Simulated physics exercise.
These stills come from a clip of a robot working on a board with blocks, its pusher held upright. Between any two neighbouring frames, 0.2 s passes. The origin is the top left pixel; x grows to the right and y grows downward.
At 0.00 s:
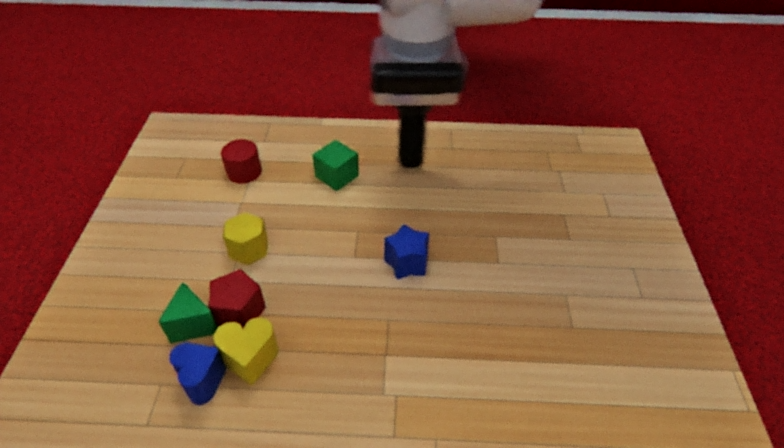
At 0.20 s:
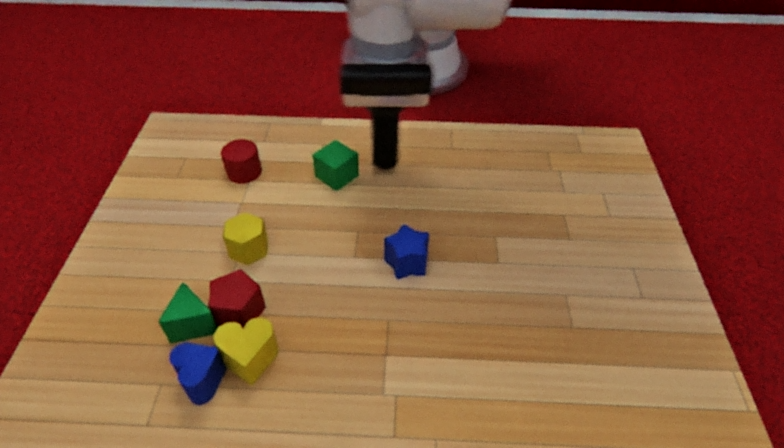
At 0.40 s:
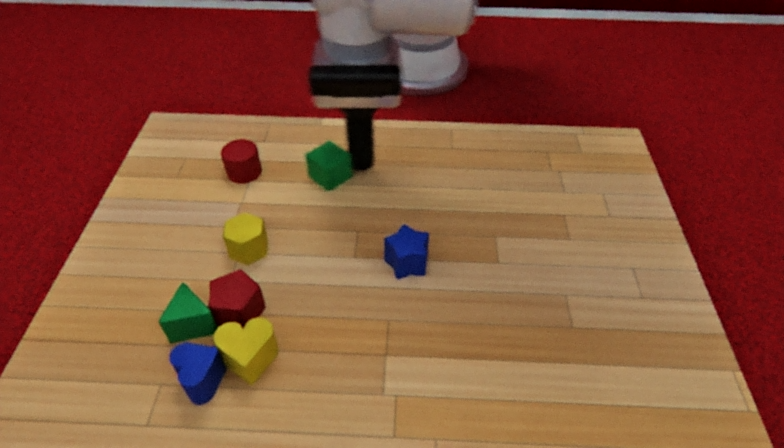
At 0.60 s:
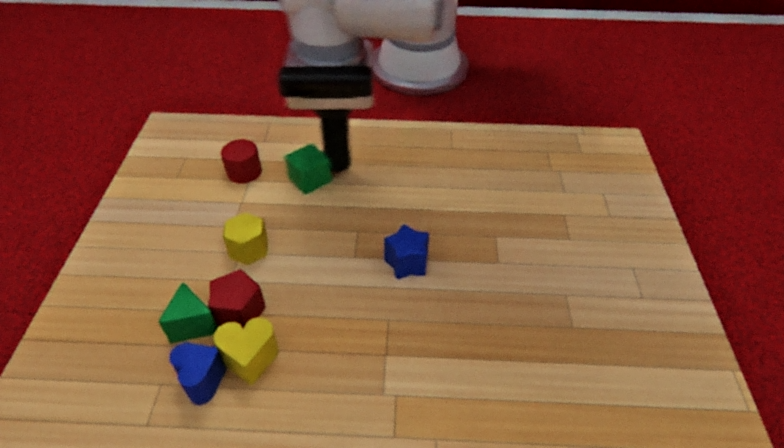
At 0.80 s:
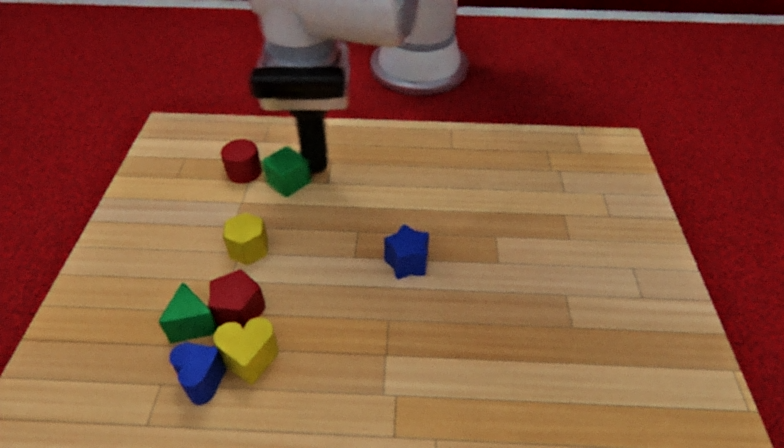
On a wooden board, a robot arm moving left and pushing a green block leftward close to a red round block.
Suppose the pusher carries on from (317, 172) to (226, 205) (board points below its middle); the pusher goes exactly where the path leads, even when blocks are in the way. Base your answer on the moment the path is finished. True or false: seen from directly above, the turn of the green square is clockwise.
The claim holds.
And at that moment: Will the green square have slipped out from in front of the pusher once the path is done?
No - that is not the case.
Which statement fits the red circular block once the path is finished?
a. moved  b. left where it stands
b (left where it stands)
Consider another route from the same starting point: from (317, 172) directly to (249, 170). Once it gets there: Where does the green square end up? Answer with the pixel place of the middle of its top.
Answer: (253, 170).
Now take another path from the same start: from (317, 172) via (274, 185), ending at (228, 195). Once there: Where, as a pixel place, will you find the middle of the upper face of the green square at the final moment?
It should be at (194, 189) by then.
What follows on the original path. One third of the way, pusher (286, 176); green square (253, 169).
Two thirds of the way, pusher (256, 187); green square (220, 178), turned 25° clockwise.
At the end, pusher (224, 198); red circular block unmoved; green square (186, 185), turned 45° clockwise.
